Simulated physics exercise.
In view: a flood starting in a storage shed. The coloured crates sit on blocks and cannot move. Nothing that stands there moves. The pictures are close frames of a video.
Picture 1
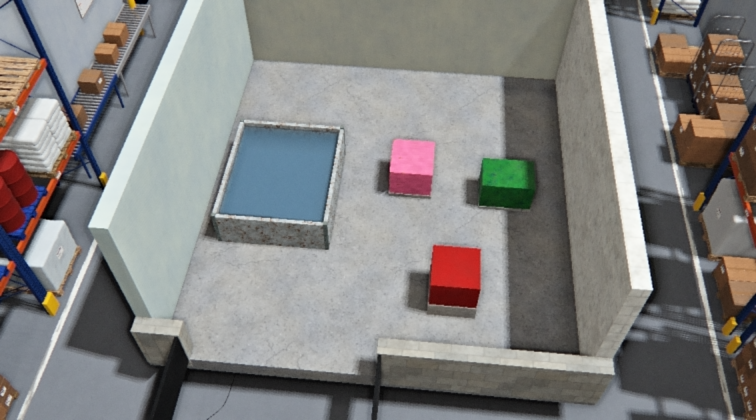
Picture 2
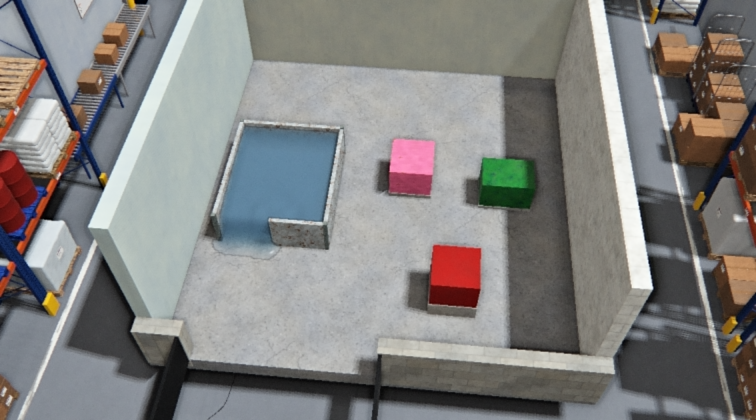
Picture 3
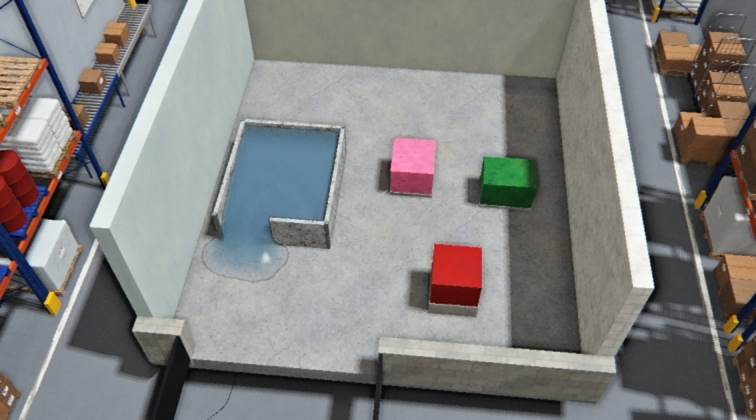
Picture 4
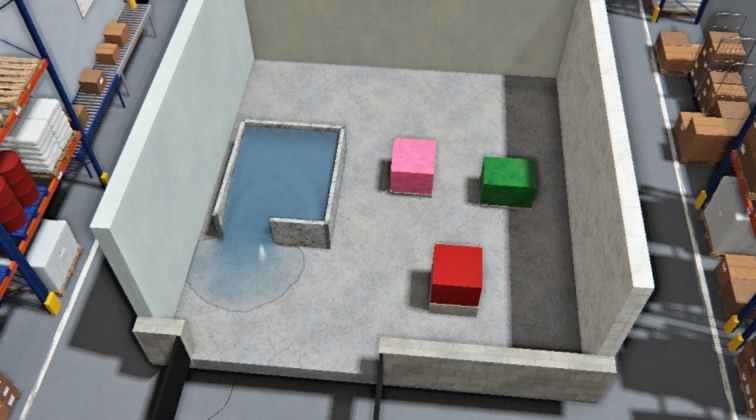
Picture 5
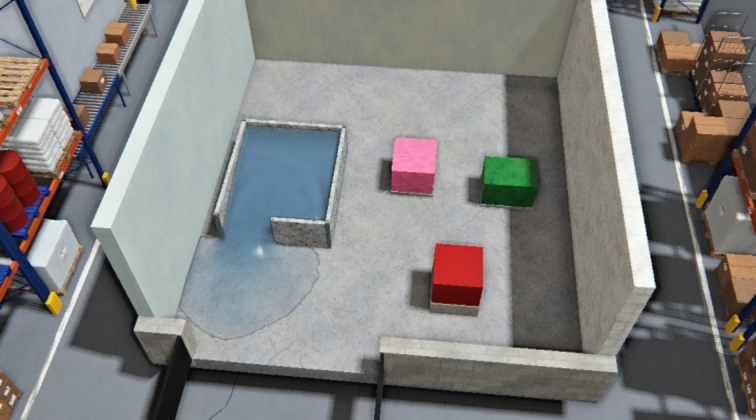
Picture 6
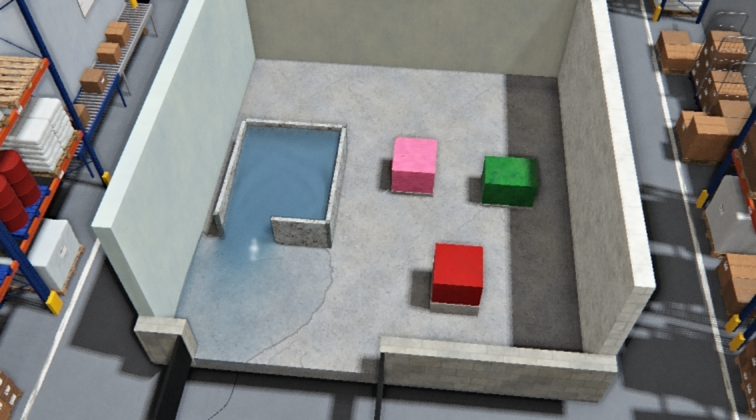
A large walled storage space held a tank of still water and pink, green and red blocks before a gap opened in the tank's front wall, and water poured out, spreading forward across the floor.
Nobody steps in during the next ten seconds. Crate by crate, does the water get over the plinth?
One by one: The pink crate escapes dry; the red crate escapes dry; the green crate escapes dry.
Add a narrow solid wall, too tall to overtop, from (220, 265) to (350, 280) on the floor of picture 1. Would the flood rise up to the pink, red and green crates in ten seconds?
The pink one escapes it; the red one remains dry; the green one takes water.
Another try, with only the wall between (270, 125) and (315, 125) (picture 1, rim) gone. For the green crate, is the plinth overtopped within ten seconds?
My reading: The green crate is topped.
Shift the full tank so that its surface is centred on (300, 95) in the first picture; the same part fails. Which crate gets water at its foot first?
It is the one in red.
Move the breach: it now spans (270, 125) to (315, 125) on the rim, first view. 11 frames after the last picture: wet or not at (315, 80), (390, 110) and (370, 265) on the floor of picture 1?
In that order: Wet, awash, no water.
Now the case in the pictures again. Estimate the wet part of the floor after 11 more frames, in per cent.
Close to 15 %.
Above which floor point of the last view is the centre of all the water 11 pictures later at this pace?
Around (267, 226).
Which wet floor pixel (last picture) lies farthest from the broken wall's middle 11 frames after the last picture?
Near (382, 359).
A moment on, water covers 15 % of the floor; the pink crate not reached, the red crate not reached, the green crate not reached.
Next, water covers 15 % of the floor; the pink crate not reached, the red crate not reached, the green crate not reached.
Then, water covers 15 % of the floor; the pink crate not reached, the red crate not reached, the green crate not reached.
Later, water covers 20 % of the floor; the pink crate not reached, the red crate water round its plinth, the green crate not reached.
In the end, water covers 25 % of the floor; the pink crate stayed above the water, the red crate stayed above the water, the green crate stayed above the water.
